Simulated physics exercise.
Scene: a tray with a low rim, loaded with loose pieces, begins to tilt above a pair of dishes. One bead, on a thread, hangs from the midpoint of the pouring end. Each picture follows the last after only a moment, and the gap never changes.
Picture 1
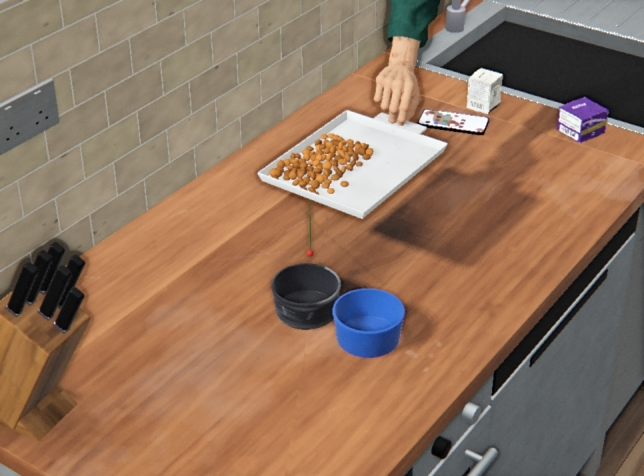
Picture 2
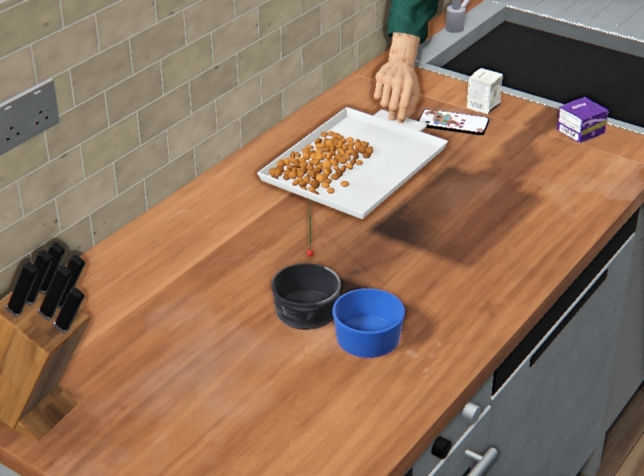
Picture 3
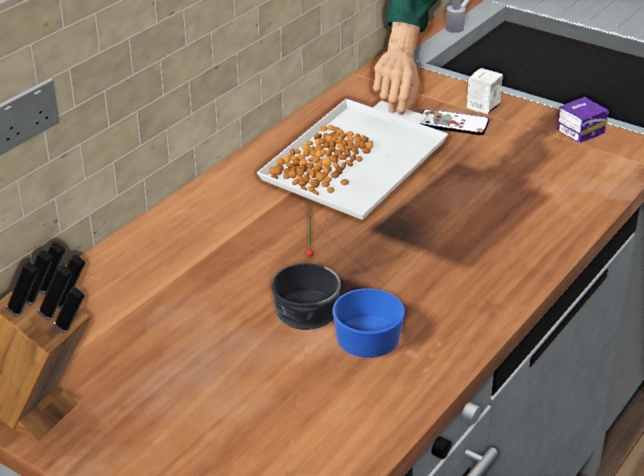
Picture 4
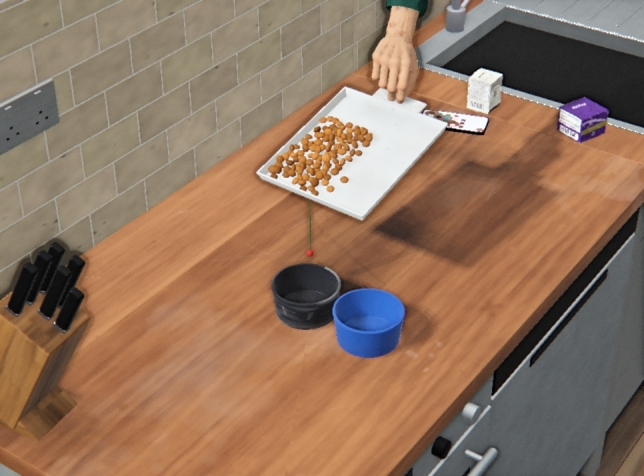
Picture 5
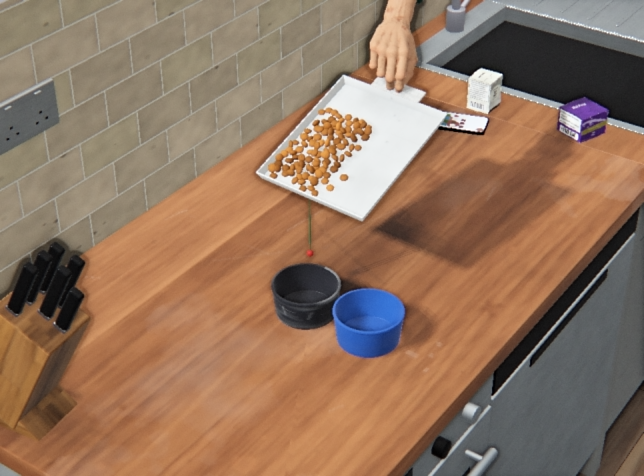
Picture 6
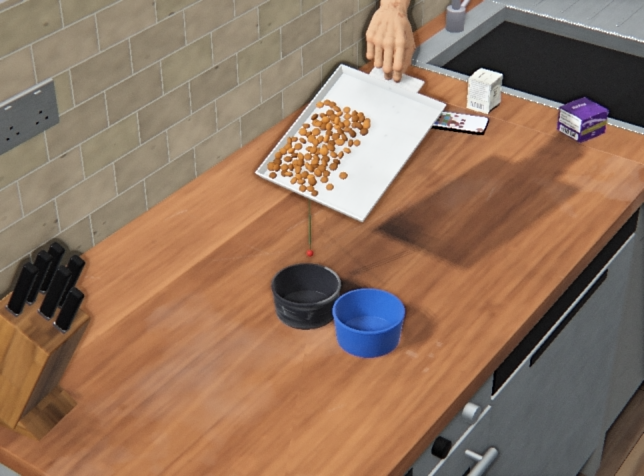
A hand gradually tilts a white tray of brown pieces above black and blue dishes.
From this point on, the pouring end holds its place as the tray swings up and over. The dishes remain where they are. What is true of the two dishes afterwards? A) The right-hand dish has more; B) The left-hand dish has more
The left-hand dish has more (B).
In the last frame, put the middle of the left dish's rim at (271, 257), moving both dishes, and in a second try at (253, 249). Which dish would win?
The dish to the right, then the dish to the right.
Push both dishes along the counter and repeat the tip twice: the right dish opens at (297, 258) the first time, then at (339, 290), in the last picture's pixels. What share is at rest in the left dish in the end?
The first try yields 0% and the second yields 30%.
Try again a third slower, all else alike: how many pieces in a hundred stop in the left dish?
About 60 in a hundred.
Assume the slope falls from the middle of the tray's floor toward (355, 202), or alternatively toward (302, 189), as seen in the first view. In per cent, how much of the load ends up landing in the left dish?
The first try yields 20 percent and the second 20 percent.
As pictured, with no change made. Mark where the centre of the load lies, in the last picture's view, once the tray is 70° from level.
Centre estimate: (311, 189).
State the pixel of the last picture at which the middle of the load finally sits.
Near (311, 310).
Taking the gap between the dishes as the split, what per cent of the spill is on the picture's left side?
Some 60 %.
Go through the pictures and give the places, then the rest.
In the first frame, corners of the pouring end at (262, 173) and (362, 210), level; middle of the load at (320, 166), bits of cat kibble; left dish at (286, 312); right dish at (349, 339); bead on its thread at (310, 253).
In the second frame, corners of the pouring end at (262, 172) and (362, 211), level; middle of the load at (320, 165).
In the third frame, corners of the pouring end at (262, 172) and (362, 212), tipped barely, lowest at the right corner; middle of the load at (320, 162).
In the fourth frame, corners of the pouring end at (261, 172) and (362, 213), tipped a little, lowest at the right corner; middle of the load at (319, 158).
In the fifth frame, corners of the pouring end at (261, 171) and (361, 215), tipped clearly, lowest at the right corner; middle of the load at (319, 154).
In the sixth frame, corners of the pouring end at (260, 171) and (361, 216), tipped clearly, lowest at the right corner; middle of the load at (318, 151); left dish at (286, 312); right dish at (349, 339).
Soon after the last picture, tray tipped steeply; most on the tray; a stray few in the left dish; a small part in the air.
A little later, tray tipped past a quarter turn; a small part in the right dish; about half in the left dish; about a quarter outside both; a small part in the air.
Later still, tray tipped past a quarter turn; a small part in the right dish; about half in the left dish; about a third outside both.
At rest, tray tipped past a quarter turn; a small part in the right dish; about half in the left dish; about a third outside both.
